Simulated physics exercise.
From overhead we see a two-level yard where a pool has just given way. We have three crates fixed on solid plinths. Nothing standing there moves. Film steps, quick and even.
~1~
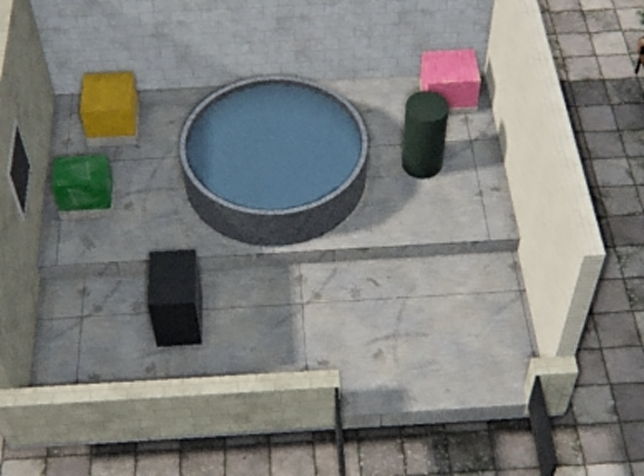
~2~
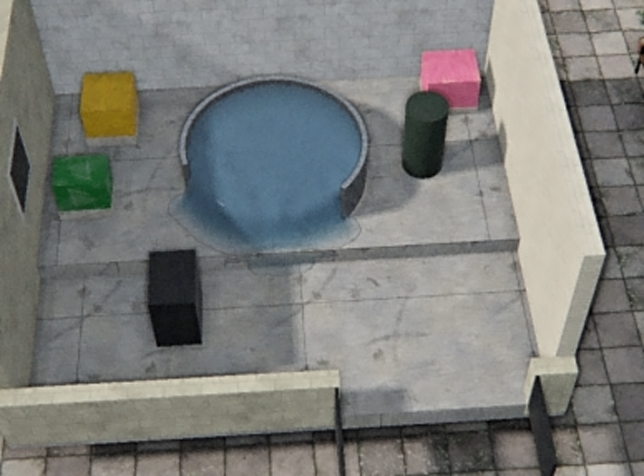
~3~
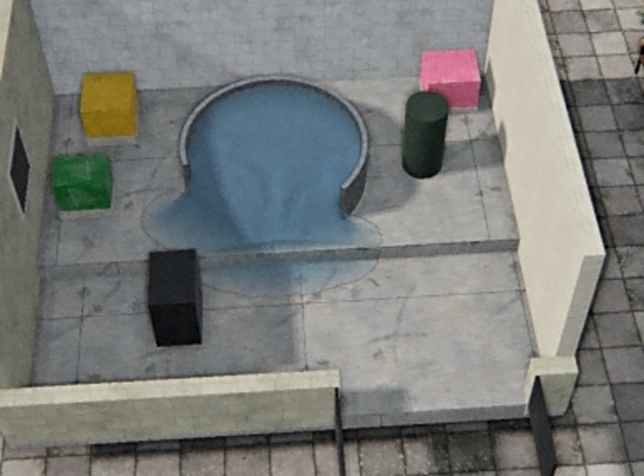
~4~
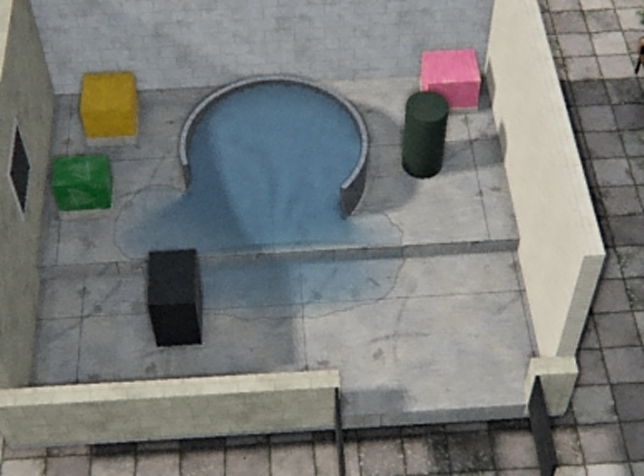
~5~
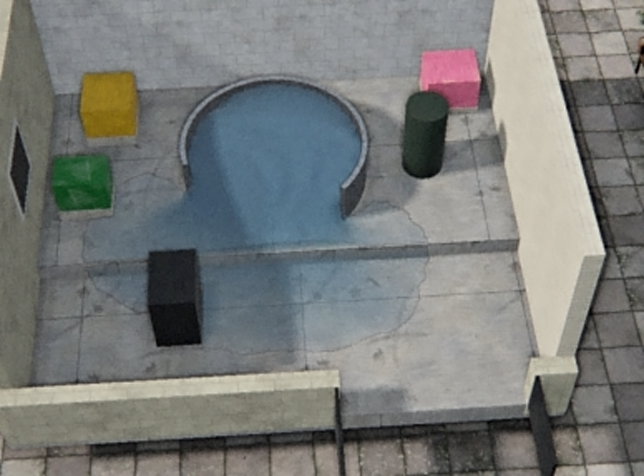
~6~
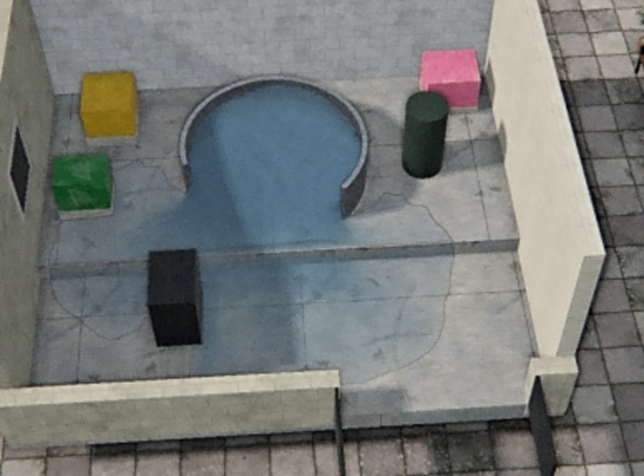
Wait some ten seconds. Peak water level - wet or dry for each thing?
Pink crate - dry; green crate - dry; yellow crate - dry.
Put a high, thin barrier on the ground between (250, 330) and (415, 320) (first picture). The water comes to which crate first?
That would be the one in green.
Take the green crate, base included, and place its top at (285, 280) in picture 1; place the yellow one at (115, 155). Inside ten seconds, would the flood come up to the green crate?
Result for green crate: Overtopped.
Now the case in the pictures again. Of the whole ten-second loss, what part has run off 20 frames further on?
My reading is near 40 per cent.
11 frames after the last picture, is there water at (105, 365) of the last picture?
Answer: Flooding.
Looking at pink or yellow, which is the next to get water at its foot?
Answer: The one in yellow.
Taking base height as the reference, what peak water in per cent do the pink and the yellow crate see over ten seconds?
0 and 20 per cent, in that order.
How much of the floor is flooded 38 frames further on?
By my count, 65 percent.
A moment on, water covers 50 % of the floor; the pink crate not reached, the green crate water round its plinth, the yellow crate water round its plinth.
Next, water covers 55 % of the floor; the pink crate not reached, the green crate water round its plinth, the yellow crate water round its plinth.
Then, water covers 55 % of the floor; the pink crate not reached, the green crate water round its plinth, the yellow crate water round its plinth.
Later, water covers 65 % of the floor; the pink crate not reached, the green crate water round its plinth, the yellow crate water round its plinth.
In the end, water covers 65 % of the floor; the pink crate stayed above the water, the green crate stayed above the water, the yellow crate stayed above the water.
